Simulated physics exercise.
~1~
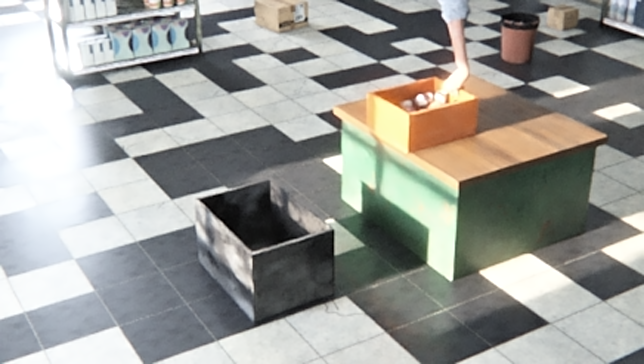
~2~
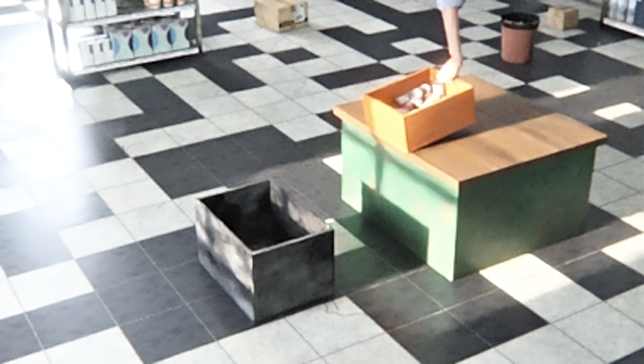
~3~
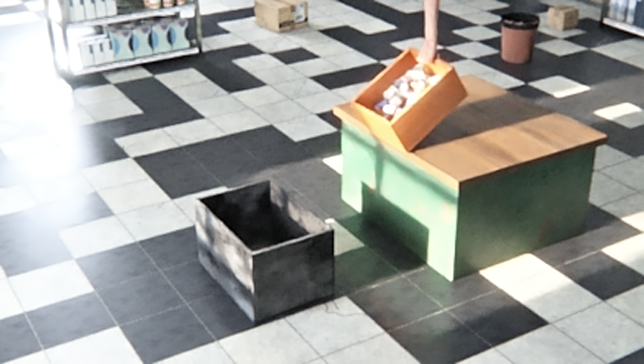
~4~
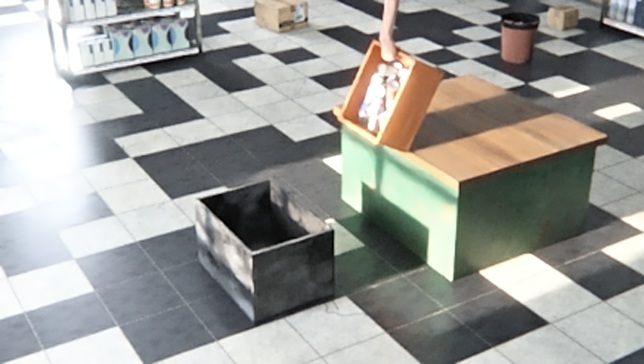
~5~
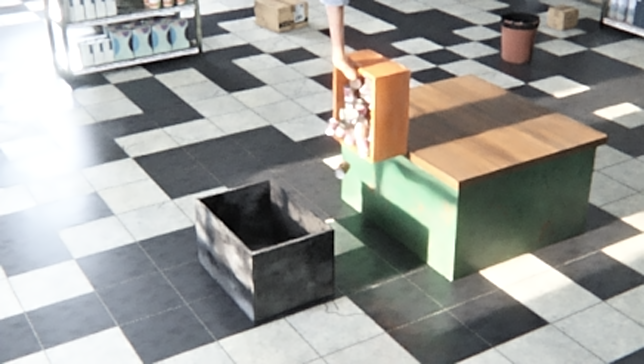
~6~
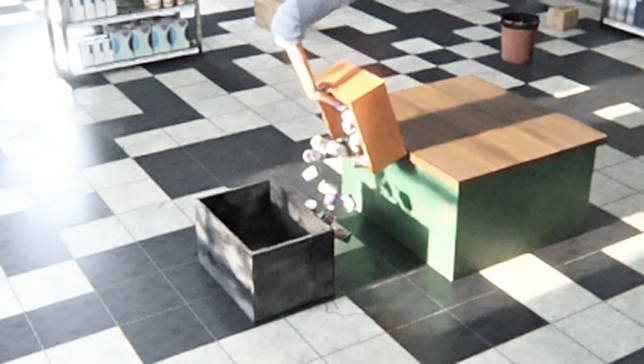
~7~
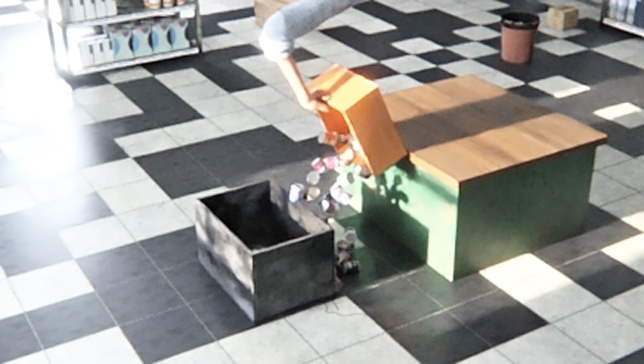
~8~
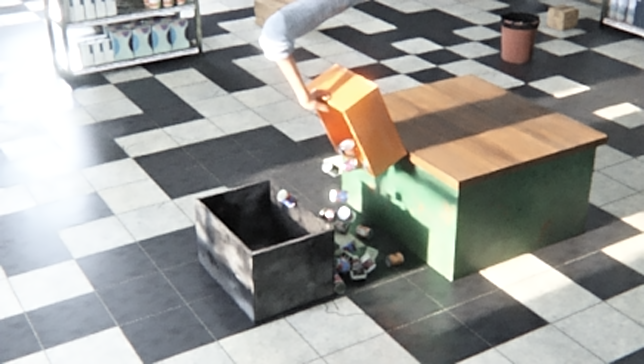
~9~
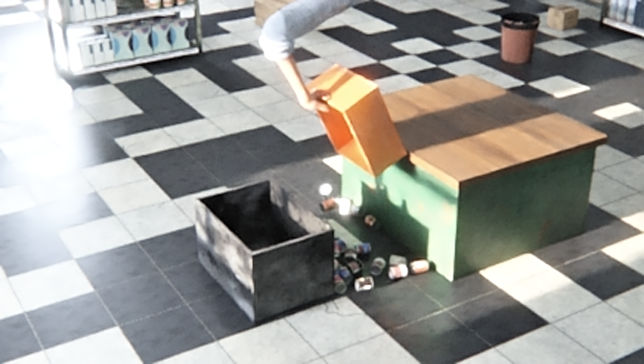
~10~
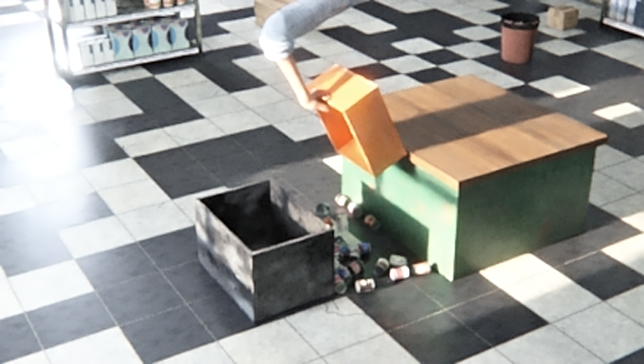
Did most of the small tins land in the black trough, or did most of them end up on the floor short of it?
Most of them ended up on the floor short of the black trough, scattered between it and the bench.
